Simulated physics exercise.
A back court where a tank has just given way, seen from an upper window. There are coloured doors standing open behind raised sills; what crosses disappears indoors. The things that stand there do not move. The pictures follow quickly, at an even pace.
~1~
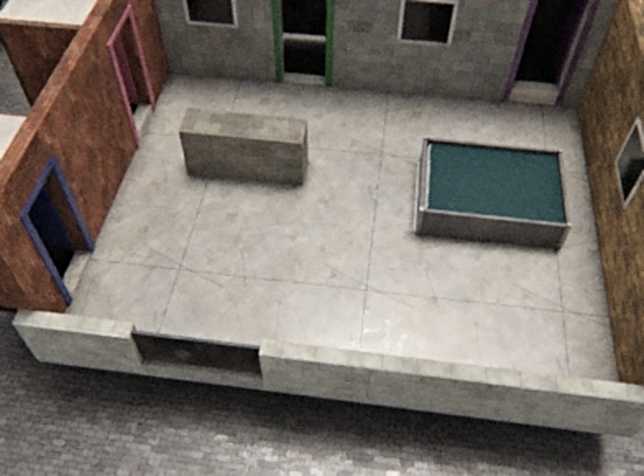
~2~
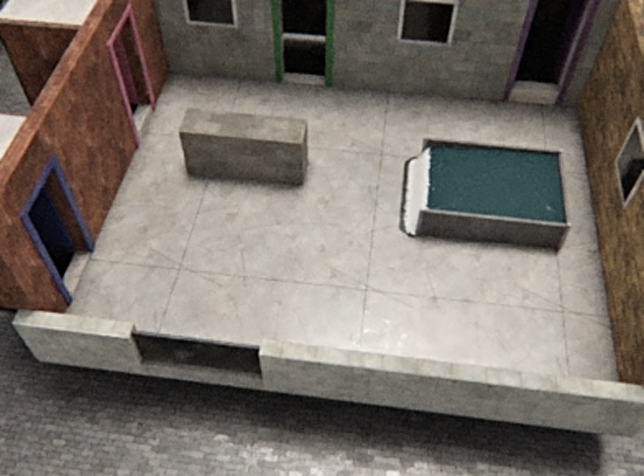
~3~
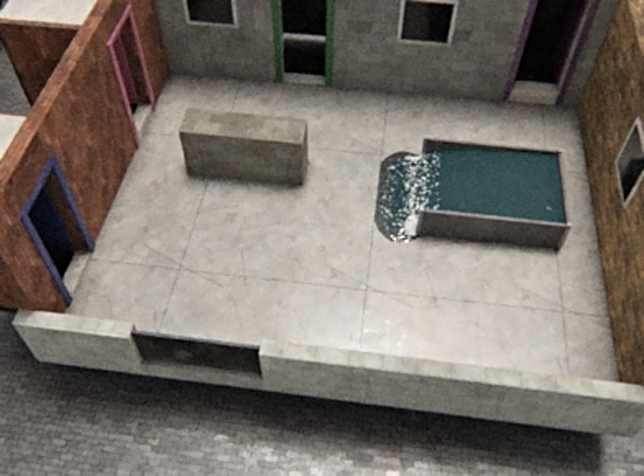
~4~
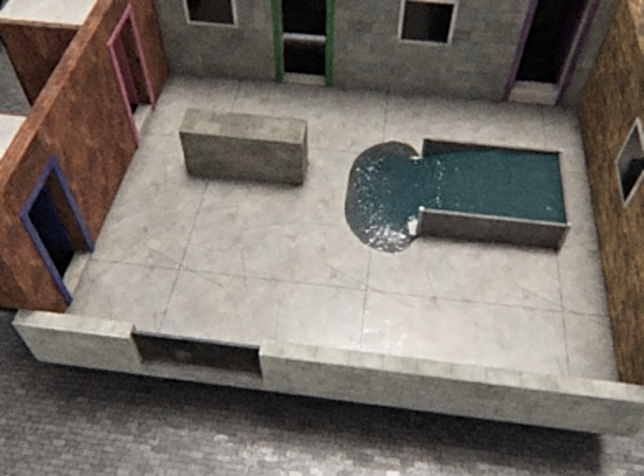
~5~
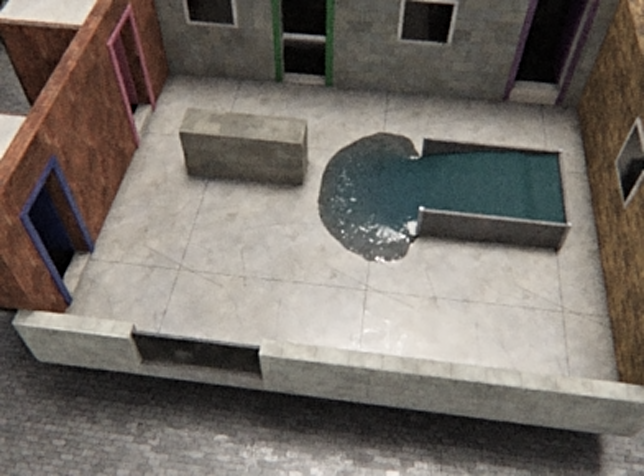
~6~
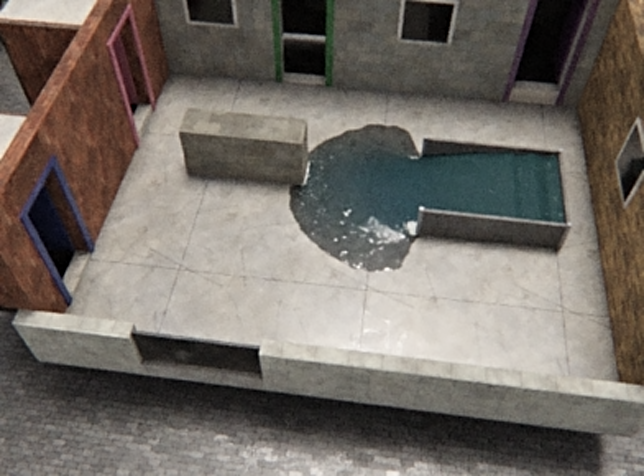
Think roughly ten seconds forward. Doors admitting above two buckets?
Outcome: The green door ends up over two buckets, the blue door ends up over two buckets, the purple door ends up within two buckets, the pink door ends up within two buckets.
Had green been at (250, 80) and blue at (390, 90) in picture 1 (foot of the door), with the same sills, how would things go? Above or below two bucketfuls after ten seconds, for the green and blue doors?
Result - green door: Crosses the limit; blue door: Remains below the limit.
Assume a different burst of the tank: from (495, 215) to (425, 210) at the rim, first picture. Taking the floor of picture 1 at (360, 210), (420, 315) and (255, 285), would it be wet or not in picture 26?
Taking the points in order: Unwetted, swamped and swamped.
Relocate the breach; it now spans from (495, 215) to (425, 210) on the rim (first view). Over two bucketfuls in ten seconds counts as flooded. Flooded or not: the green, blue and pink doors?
Door by door - green doesn't reach it, blue tops the limit, pink doesn't reach it.
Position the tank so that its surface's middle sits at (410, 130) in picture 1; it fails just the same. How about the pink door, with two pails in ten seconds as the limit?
Briefly, pink crosses the line.
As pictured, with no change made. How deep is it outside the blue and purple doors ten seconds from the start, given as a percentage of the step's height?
Readings, in sequence: 170 percent and 0 percent.
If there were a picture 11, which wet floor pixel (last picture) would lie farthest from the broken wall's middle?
The farthest point of the front sits at (180, 193).
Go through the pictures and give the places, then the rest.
In the first frame, the tank at (493, 183) is whole and still.
In the second frame, water pours out at (422, 188) and has run to (414, 161).
In the third frame, the front is at (401, 155), out from the gap at (422, 190).
In the fourth frame, the front is at (361, 158), out from the gap at (422, 191).
In the fifth frame, the front is at (325, 216), out from the gap at (422, 191).
In the sixth frame, water pours out at (422, 191) and has run to (296, 202).
A moment on, water covers 25 % of the floor; the green door not reached, the blue door not reached, the purple door not reached, the pink door not reached.
Next, water covers 45 % of the floor; the green door wet at the sill, nothing in, the blue door not reached, the purple door not reached, the pink door not reached.
Then, water covers 55 % of the floor; the green door over two buckets in, the blue door over two buckets in, the purple door not reached, the pink door wet at the sill, nothing in.
Later, water covers 55 % of the floor; the green door far over two buckets in, the blue door far over two buckets in, the purple door not reached, the pink door wet at the sill, nothing in.
In the end, water covers 70 % of the floor; the green door far over two buckets in, the blue door far over two buckets in, the purple door not reached, the pink door wet at the sill, nothing in.
